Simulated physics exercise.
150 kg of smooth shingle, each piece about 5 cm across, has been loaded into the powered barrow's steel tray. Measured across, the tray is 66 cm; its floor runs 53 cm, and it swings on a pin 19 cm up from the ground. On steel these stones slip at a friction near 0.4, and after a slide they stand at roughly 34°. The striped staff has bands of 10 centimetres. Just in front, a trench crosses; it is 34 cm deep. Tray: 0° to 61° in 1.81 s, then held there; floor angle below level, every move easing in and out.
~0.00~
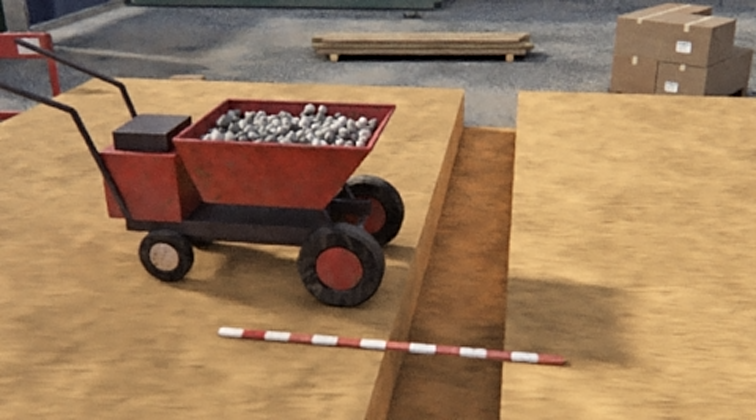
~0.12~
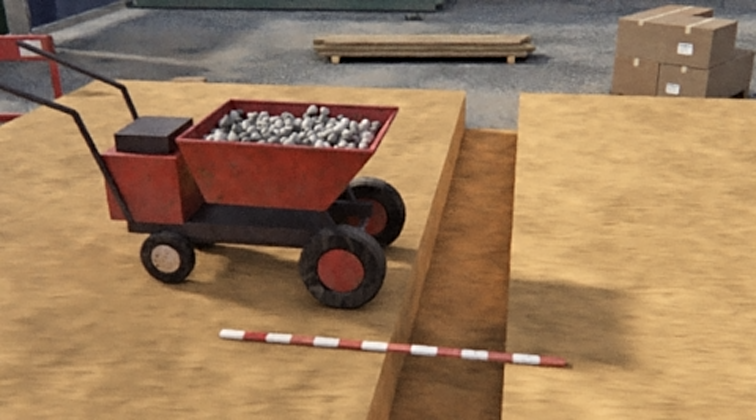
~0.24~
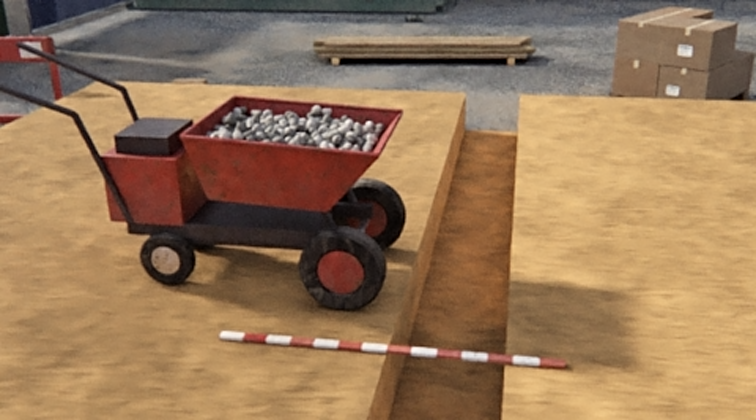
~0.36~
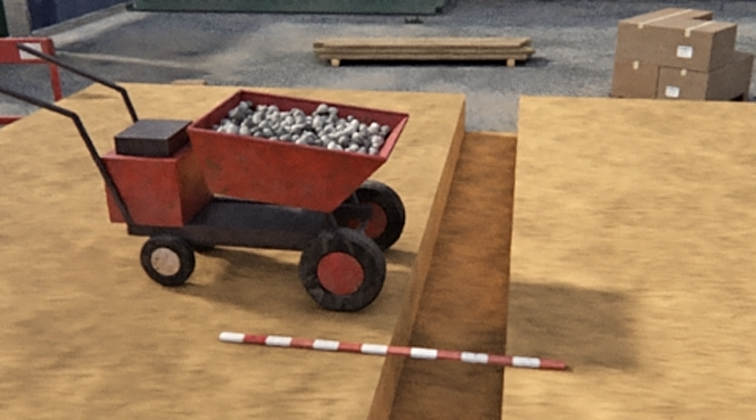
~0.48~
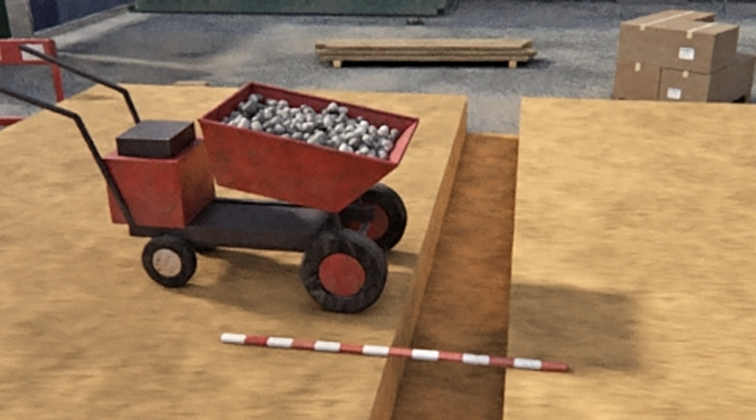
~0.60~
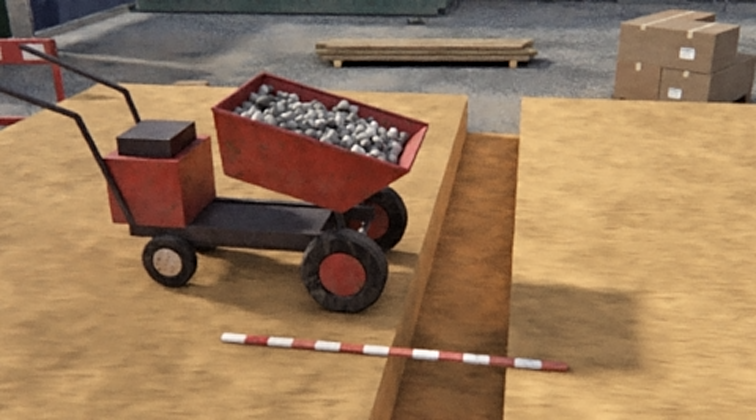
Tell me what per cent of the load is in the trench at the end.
Some 52 per cent.
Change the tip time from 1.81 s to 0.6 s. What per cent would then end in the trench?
It would be near 35 percent.
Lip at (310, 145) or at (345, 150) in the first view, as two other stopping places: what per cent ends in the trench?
90 %, then 70 %.
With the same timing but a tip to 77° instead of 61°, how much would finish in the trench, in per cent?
In that case around 40 percent.
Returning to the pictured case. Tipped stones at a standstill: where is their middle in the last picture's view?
Their middle ends up near (503, 327).
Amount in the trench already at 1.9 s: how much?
Around 15 per cent of it, at that instant.
After 1.4 s the floor is at 52°; 100 % in the tray; the foremost stones are at (474, 206).
After 1.9 s the floor is at 61°; 60 % in the tray, 14 % in the trench, 26 % past the trench; the foremost stones are at (607, 295).
After 2.3 s the floor is at 61°; 37 % in the tray, 23 % in the trench, 40 % past the trench; the foremost stones are at (697, 311).
After 4.2 s the floor is at 61°; 8 % in the tray, 52 % in the trench, 40 % past the trench; the foremost stones are past the picture's edge.
